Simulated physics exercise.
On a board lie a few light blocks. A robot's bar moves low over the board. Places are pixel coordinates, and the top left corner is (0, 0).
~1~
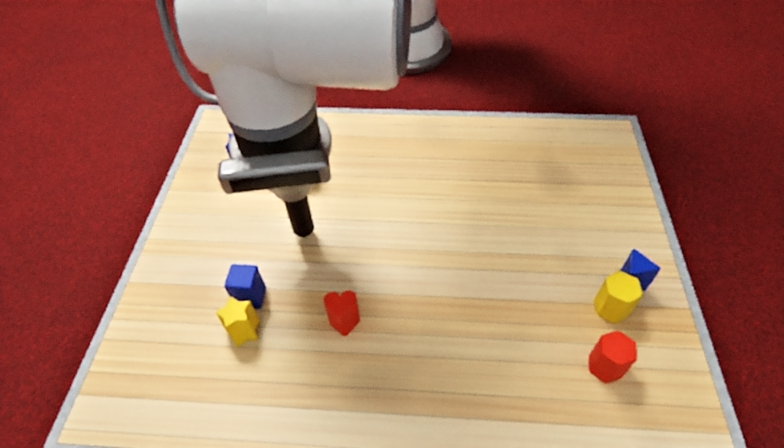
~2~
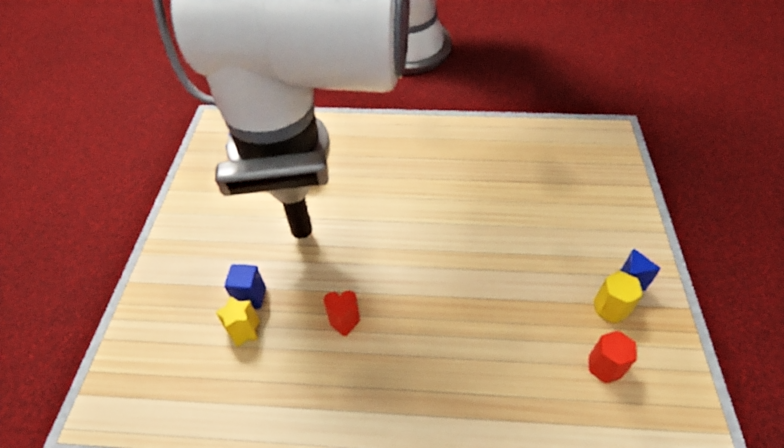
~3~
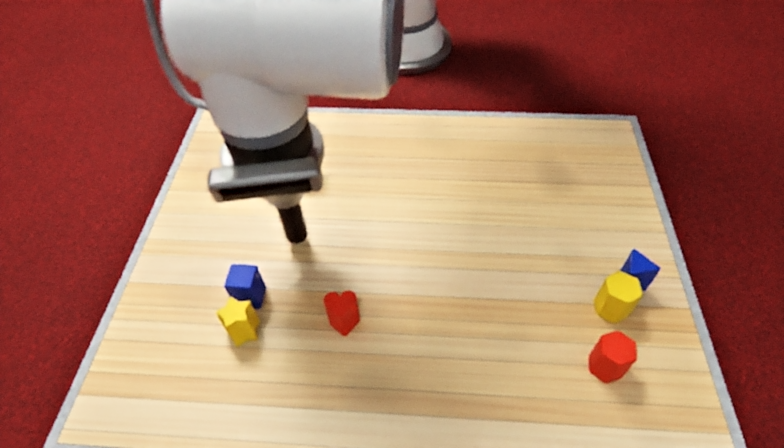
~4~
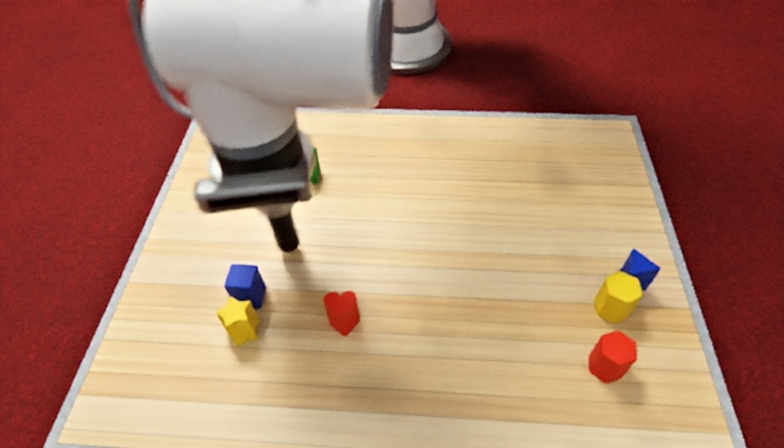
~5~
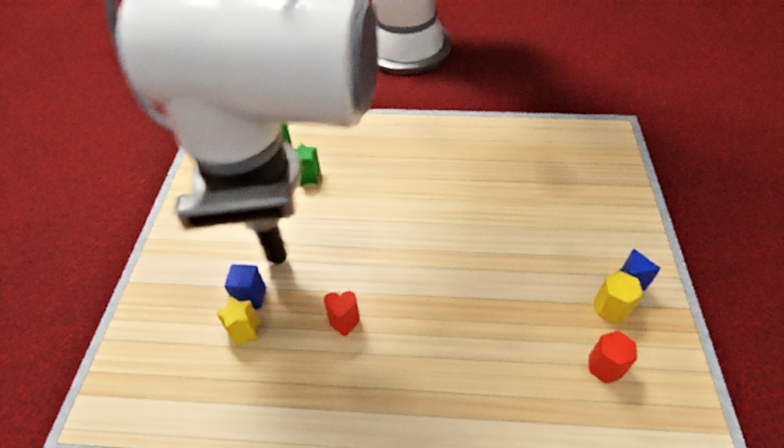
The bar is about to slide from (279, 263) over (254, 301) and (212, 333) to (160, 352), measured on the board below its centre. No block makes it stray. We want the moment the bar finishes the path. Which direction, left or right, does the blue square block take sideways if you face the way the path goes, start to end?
Pushed right.
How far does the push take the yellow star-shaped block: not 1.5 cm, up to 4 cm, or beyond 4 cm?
It travels between 1.5 and 4 cm.
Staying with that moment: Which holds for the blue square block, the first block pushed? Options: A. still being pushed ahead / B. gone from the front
Choice A: Still being pushed ahead.
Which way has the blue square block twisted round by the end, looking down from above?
Answer: Clockwise.
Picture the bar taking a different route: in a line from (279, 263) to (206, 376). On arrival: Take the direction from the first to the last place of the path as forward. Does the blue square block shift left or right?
It's set to shift right.
What follows on the original path. One third of the way, bar at (250, 296); yellow star-shaped block at (227, 318), turned 50° anticlockwise; blue square block at (217, 294), turned 45° clockwise.
Two thirds of the way, bar at (207, 328); yellow star-shaped block at (216, 333), turned 110° anticlockwise; blue square block at (168, 318), turned 90° clockwise.
At the end, bar at (155, 346); yellow star-shaped block at (216, 333), turned 110° anticlockwise; blue square block at (114, 332), turned 100° clockwise.
